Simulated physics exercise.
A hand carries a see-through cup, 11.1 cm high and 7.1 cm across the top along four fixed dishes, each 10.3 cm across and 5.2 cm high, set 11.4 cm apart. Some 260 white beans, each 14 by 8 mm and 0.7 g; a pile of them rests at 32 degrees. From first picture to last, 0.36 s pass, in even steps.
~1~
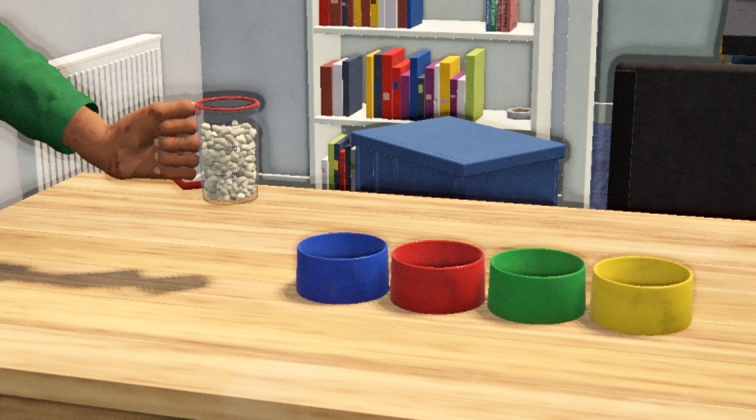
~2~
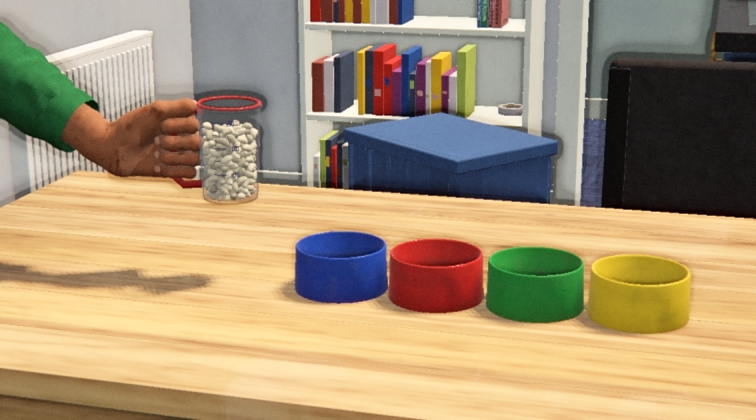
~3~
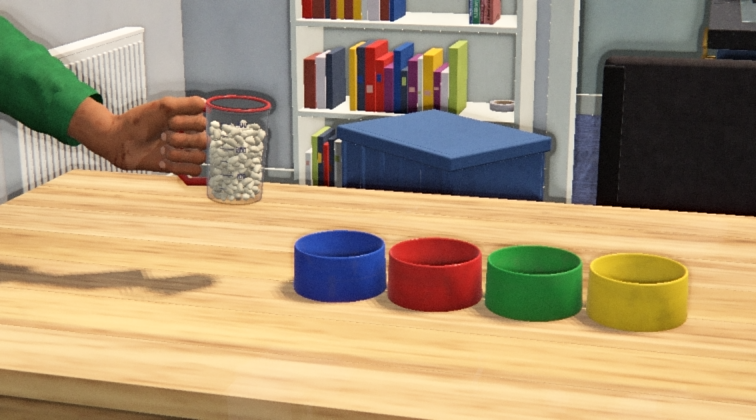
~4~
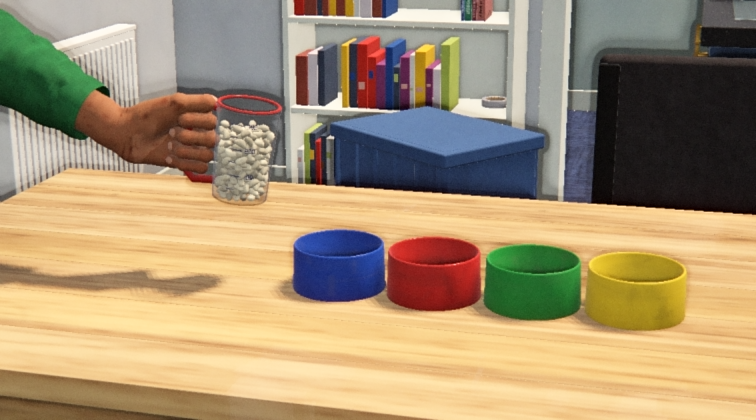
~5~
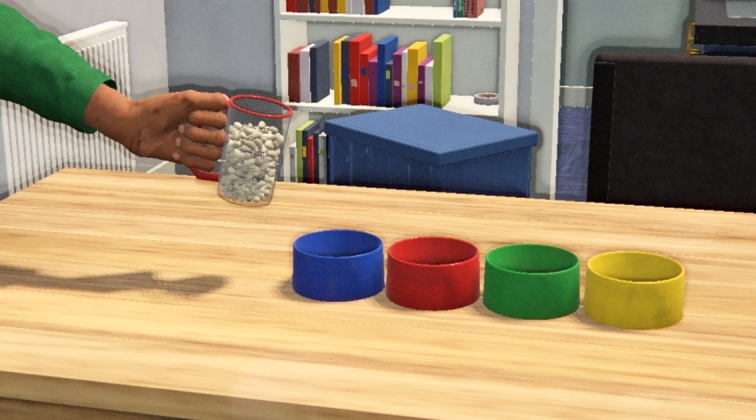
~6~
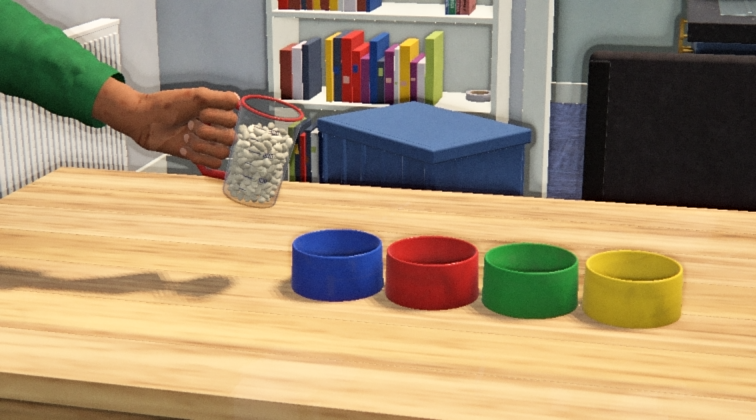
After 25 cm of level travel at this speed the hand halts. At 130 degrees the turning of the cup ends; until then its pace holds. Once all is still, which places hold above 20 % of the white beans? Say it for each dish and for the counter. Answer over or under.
Red under, blue under, green over, yellow under, counter over.
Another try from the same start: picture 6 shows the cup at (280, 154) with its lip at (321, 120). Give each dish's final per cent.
Red 10; blue 0; green 50; yellow 0.
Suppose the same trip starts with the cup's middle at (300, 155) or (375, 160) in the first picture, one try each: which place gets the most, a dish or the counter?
The winner: Green; yellow.
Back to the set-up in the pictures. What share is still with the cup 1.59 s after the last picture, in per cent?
Some 90 per cent of the load.
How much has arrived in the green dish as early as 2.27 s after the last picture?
Near 60 per cent so far.
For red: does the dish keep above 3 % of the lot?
Red yes.
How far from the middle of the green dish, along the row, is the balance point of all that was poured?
Some 3 cm to the left.
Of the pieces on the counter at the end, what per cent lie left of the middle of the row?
Some 50 per cent.
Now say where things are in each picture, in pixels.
The first picture shows cup at (229, 151), tilt 0 degrees, lip at (256, 105), moved 0.0 cm; middle of the pieces at (230, 160); blue dish at (342, 246); red dish at (438, 254); green dish at (538, 263); yellow dish at (643, 272).
The second picture shows cup at (230, 151), tilt 1 degrees, lip at (258, 106), moved 0.3 cm; middle of the pieces at (231, 160).
The third picture shows cup at (236, 151), tilt 5 degrees, lip at (267, 108), moved 1.3 cm; middle of the pieces at (237, 160).
The fourth picture shows cup at (244, 151), tilt 9 degrees, lip at (278, 111), moved 2.4 cm; middle of the pieces at (244, 160).
The fifth picture shows cup at (253, 152), tilt 13 degrees, lip at (290, 115), moved 3.6 cm; middle of the pieces at (252, 161).
The sixth picture shows cup at (261, 153), tilt 17 degrees, lip at (301, 119), moved 4.7 cm; middle of the pieces at (259, 161); blue dish at (337, 243); red dish at (432, 251); green dish at (531, 258); yellow dish at (634, 266).
Then, 0.96 s after the last picture, tilt 69 degrees; cup holds 100 %.
Then, 1.59 s after the last picture, tilt 104 degrees; cup holds 90 %, green 10 %.
Then, 2.27 s after the last picture, tilt 130 degrees; cup holds 0 %, red 10 %, green 60 %.
In the end, red 10 %, blue 0 %, green 60 %, yellow 0 %, counter 30 %.
